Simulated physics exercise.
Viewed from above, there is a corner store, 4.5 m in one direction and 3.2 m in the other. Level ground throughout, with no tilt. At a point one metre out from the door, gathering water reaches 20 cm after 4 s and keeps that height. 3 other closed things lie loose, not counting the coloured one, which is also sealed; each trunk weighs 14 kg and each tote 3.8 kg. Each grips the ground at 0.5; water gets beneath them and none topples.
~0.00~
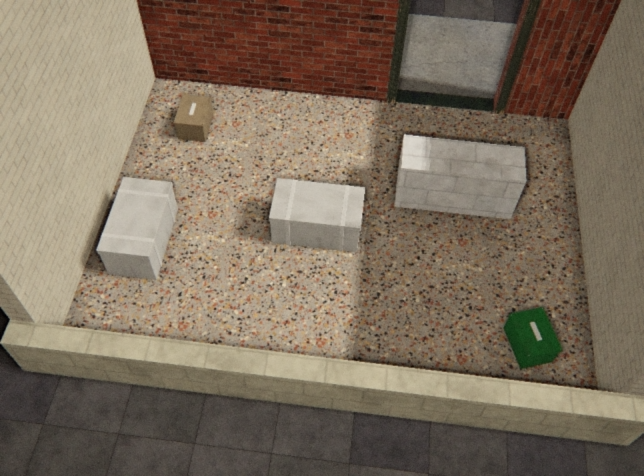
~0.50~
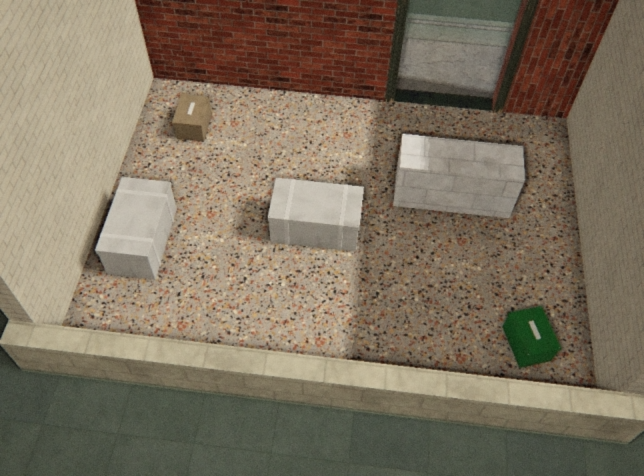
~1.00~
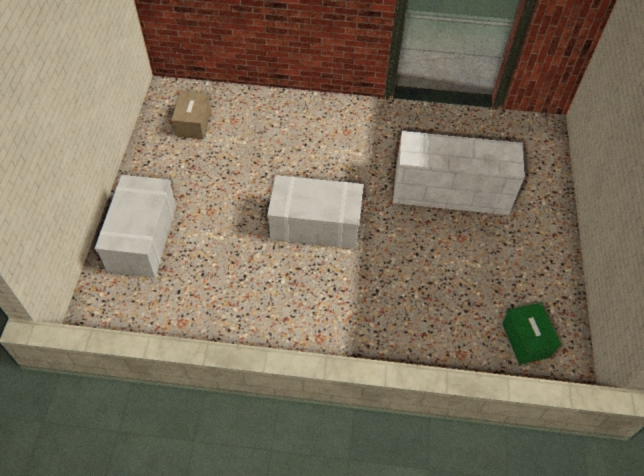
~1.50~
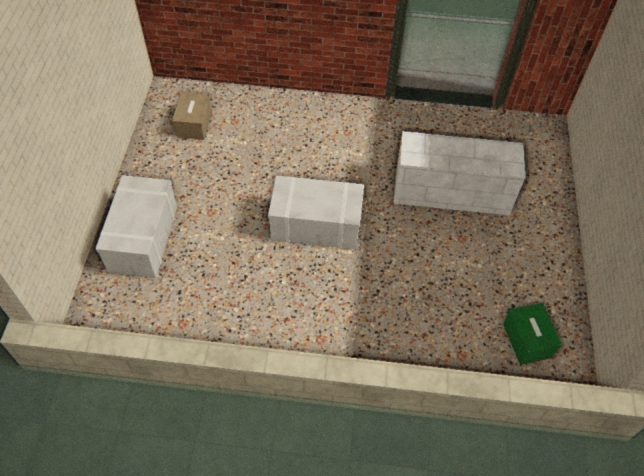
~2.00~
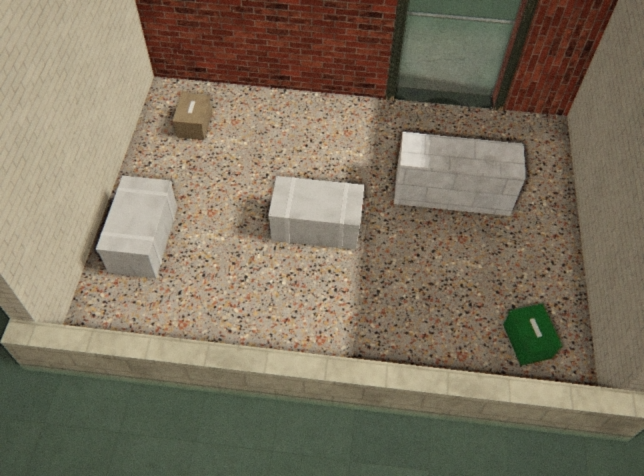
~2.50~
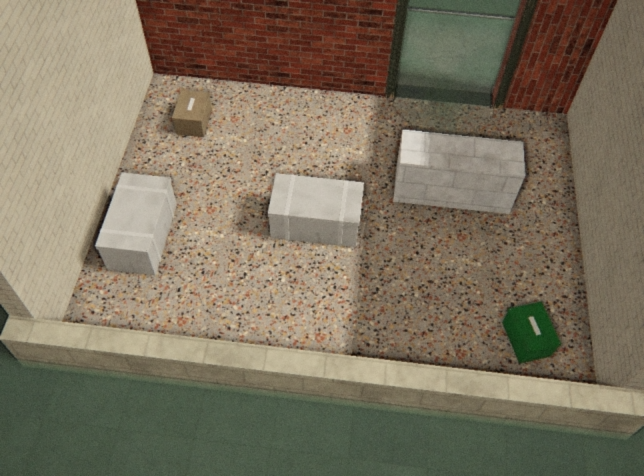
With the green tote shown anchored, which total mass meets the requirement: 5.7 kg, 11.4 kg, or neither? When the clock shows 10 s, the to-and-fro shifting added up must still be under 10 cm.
The answer is only 11.4 kg.
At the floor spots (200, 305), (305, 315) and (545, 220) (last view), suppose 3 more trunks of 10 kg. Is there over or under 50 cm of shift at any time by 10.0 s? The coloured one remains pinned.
In that order: Within it, within it, beyond it.
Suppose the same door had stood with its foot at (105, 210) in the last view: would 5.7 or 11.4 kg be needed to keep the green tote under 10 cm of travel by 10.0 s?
Okay, so both masses fail.
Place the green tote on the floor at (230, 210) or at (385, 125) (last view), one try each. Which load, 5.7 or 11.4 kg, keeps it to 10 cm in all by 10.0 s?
The big mass is needed; both masses fail.
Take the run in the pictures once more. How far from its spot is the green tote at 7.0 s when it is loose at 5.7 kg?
About 10 cm.
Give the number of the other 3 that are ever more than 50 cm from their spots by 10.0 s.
The total is 1.
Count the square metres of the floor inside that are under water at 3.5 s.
Roughly 1.5 m2.
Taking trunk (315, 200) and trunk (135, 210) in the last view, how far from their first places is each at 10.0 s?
Respectively 40 and 80 cm.
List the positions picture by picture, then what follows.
The green tote at (536, 332), on the bottom; water covers 0.0 m2; 0 of 4 have shifted, in the first frame.
The green tote at (535, 330), on the bottom; 0.0 m2 under water; 0 of 4 have shifted, in the second frame.
The green tote at (535, 327), on the bottom; water covers 0.0 m2; 0 of 4 have shifted, in the third frame.
The green tote at (535, 328) rests on the ground; 0.0 m2 under water; 0 of 4 have shifted, in the fourth frame.
The green tote at (536, 328), on the bottom; 0.0 m2 under water; 0 of 4 have shifted, in the fifth frame.
The green tote at (534, 326) rests on the ground; 0.4 m2 under water; 0 of 4 have shifted, in the sixth frame.
After 3.5 s the green tote would be 0 cm from its start with 5.7 kg and 0 cm from its start with 11.4 kg; 0 cm of water round it then.
After 4.5 s the green tote would be 0 cm from its start with 5.7 kg and 0 cm from its start with 11.4 kg; 0 cm of water round it then.
After 7.0 s the green tote would be 14 cm from its start with 5.7 kg and 0 cm from its start with 11.4 kg; 4 cm of water round it then.
After 10.0 s the green tote would be 119 cm from its start with 5.7 kg and 0 cm from its start with 11.4 kg; 6 cm of water round it then.
